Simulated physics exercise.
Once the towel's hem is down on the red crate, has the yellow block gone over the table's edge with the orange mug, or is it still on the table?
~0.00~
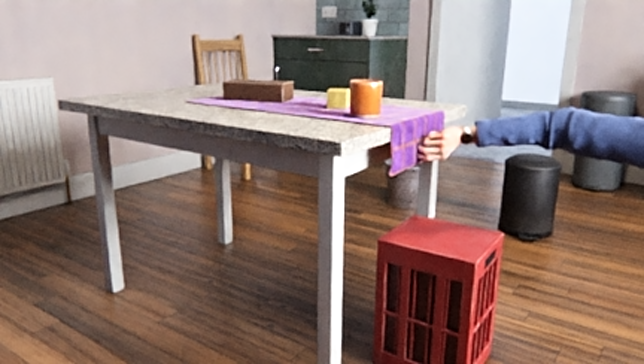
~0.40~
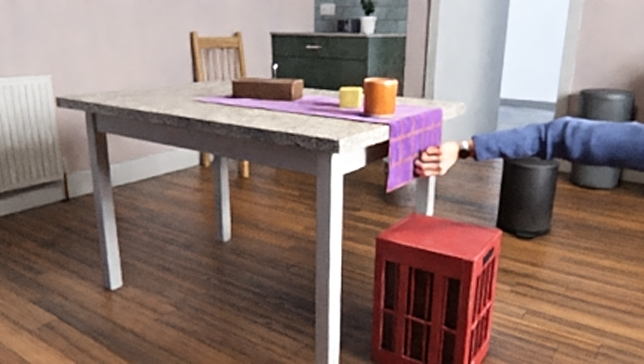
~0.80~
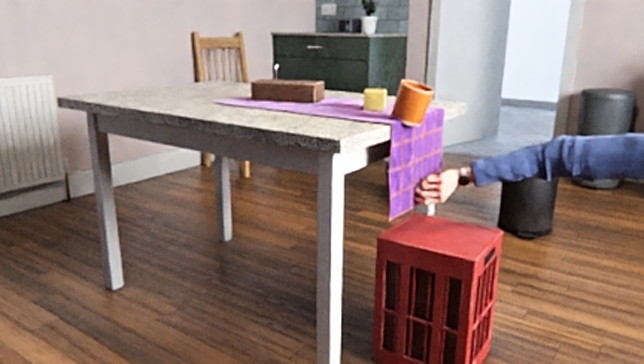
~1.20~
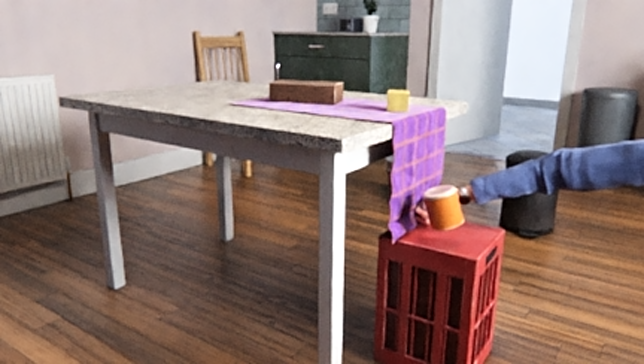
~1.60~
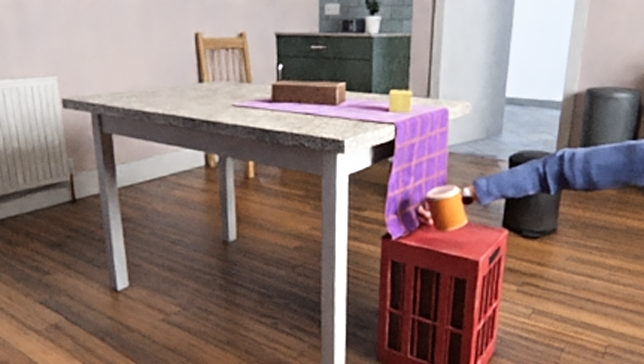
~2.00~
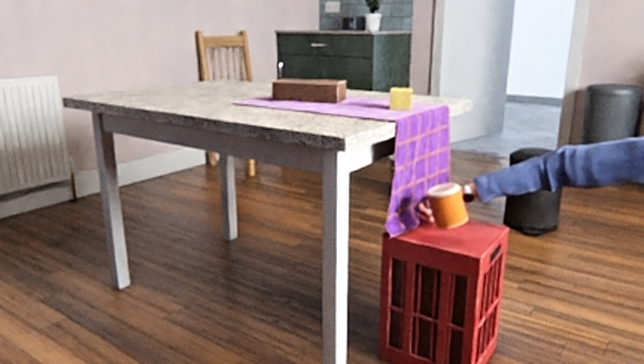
The yellow block is still on the table, carried along but clear of the edge, while the orange mug has fallen off.
The video shows a hand drawing a purple tea towel over the right end of a table, carrying a brick, a yellow block and an orange mug along. The mug tips off the edge and ends tilted beside the hand at the red crate, while the block and brick stay on the table.
